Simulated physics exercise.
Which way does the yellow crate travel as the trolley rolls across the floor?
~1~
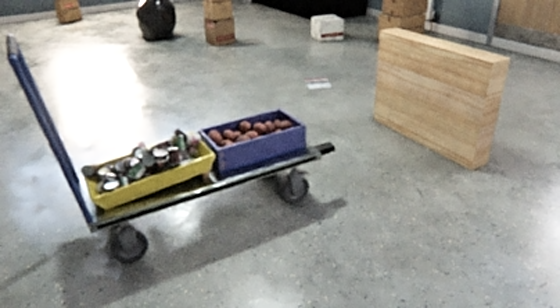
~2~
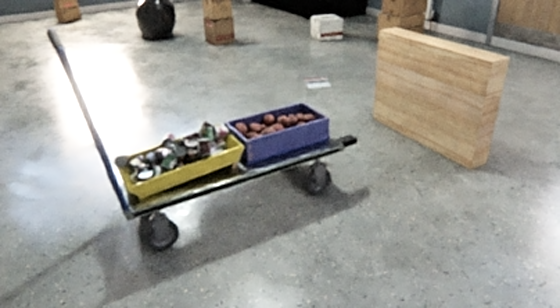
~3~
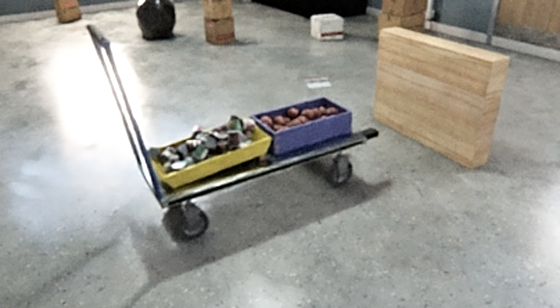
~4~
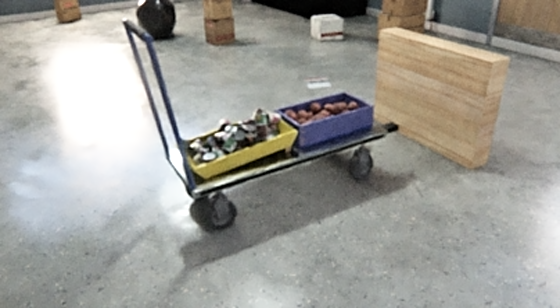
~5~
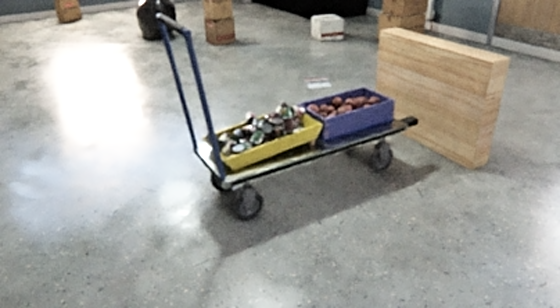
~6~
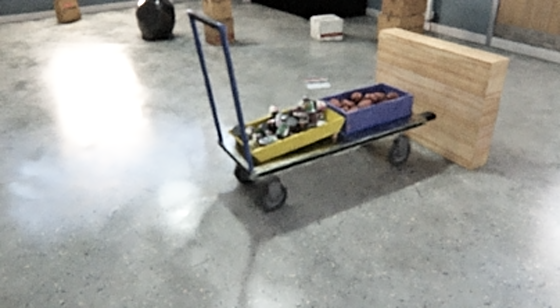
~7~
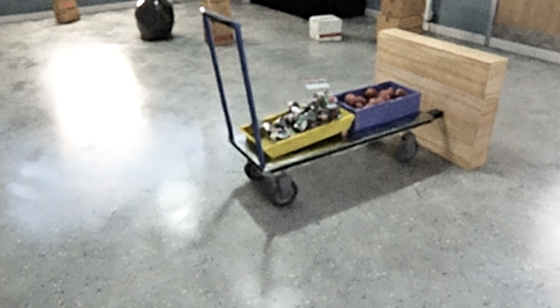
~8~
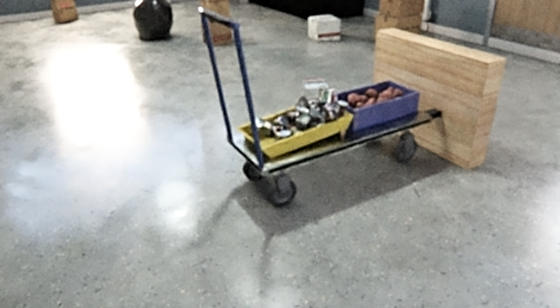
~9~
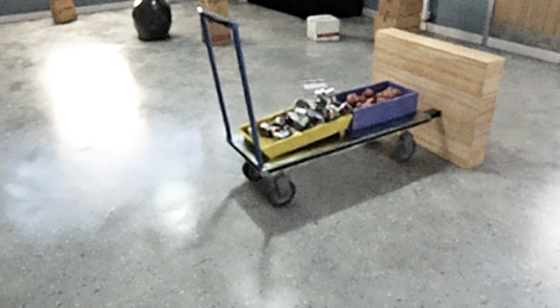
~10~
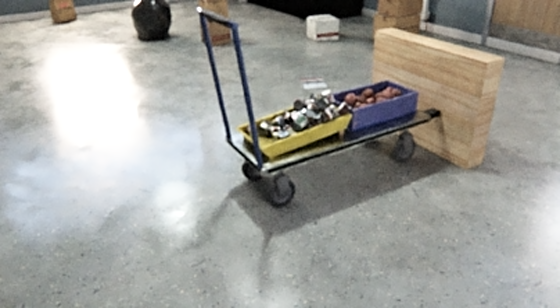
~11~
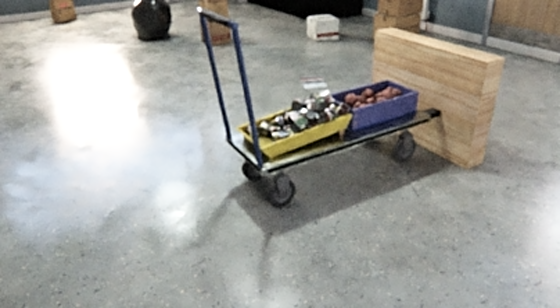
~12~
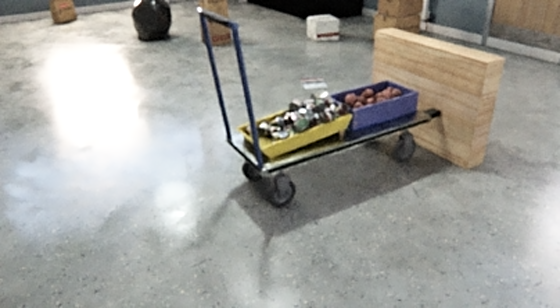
It travels to the right, riding on the trolley until the trolley stops at the wooden wall.
